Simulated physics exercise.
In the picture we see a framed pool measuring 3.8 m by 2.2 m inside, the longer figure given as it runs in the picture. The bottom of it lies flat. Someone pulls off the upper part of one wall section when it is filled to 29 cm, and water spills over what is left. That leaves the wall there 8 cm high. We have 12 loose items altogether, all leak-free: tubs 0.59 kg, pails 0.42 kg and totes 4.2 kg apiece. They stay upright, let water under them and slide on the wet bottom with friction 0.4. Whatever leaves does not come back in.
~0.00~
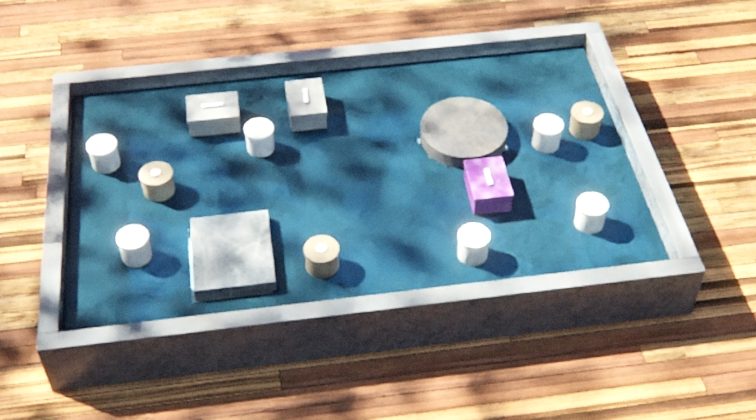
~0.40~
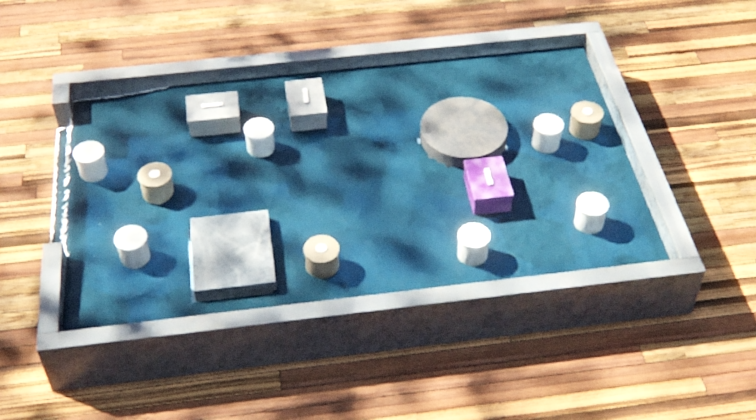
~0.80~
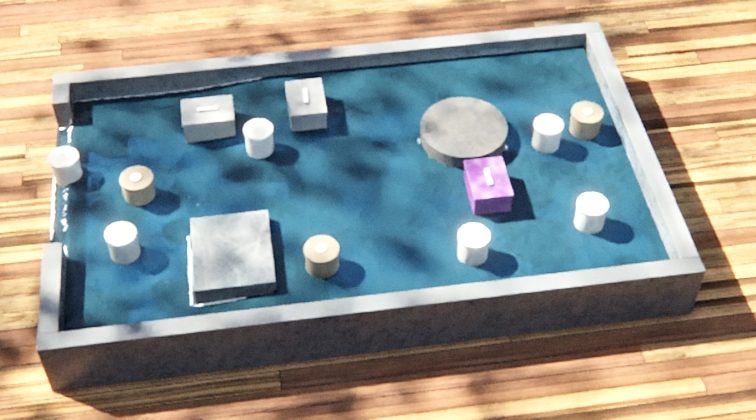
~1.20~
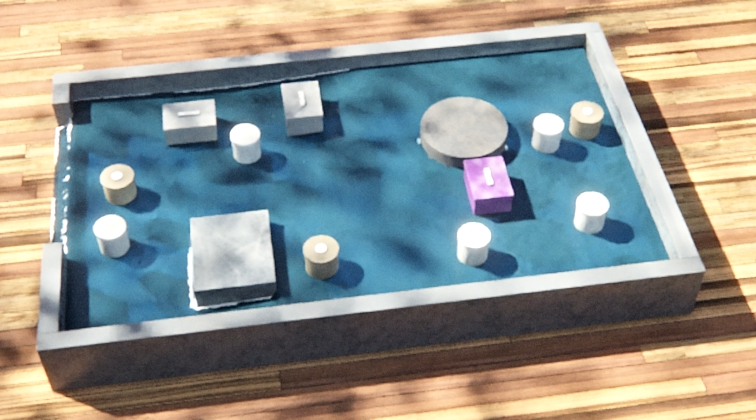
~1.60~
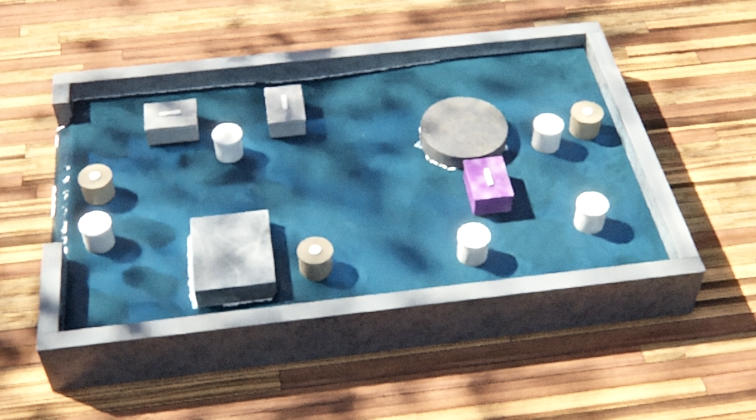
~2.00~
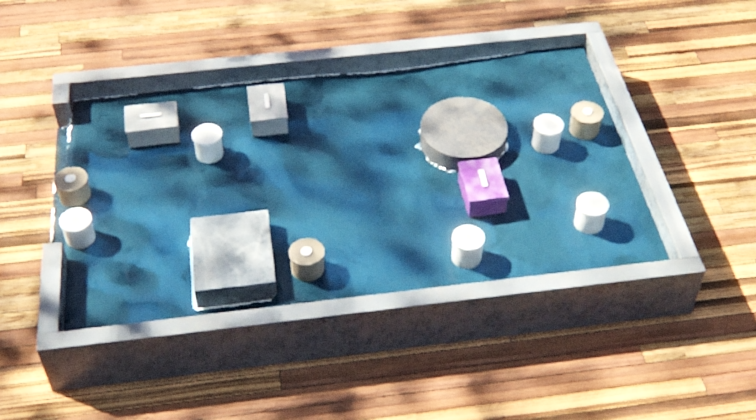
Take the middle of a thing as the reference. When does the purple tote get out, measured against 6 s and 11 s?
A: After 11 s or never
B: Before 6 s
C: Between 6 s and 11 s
Answer: A.
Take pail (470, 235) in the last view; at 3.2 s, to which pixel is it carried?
About (419, 242), give or take.
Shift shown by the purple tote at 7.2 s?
Around 100 centimetres.
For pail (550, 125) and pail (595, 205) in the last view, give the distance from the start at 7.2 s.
In order: 10 cm and 20 cm.
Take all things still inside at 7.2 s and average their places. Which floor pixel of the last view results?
Mean position: Approximately (448, 221).
After 3.2 s the purple tote is near (421, 179), 0.4 m from its start, afloat; 3 of 12 are out; 9 afloat.
After 7.2 s the purple tote is near (357, 148), 0.9 m from its start, afloat; 6 of 12 are out; 6 afloat.
After 12.0 s the purple tote is near (318, 125), 1.3 m from its start, afloat; 6 of 12 are out; 6 afloat.
After 16.0 s the purple tote is near (307, 116), 1.4 m from its start, afloat; 6 of 12 are out; 6 afloat.
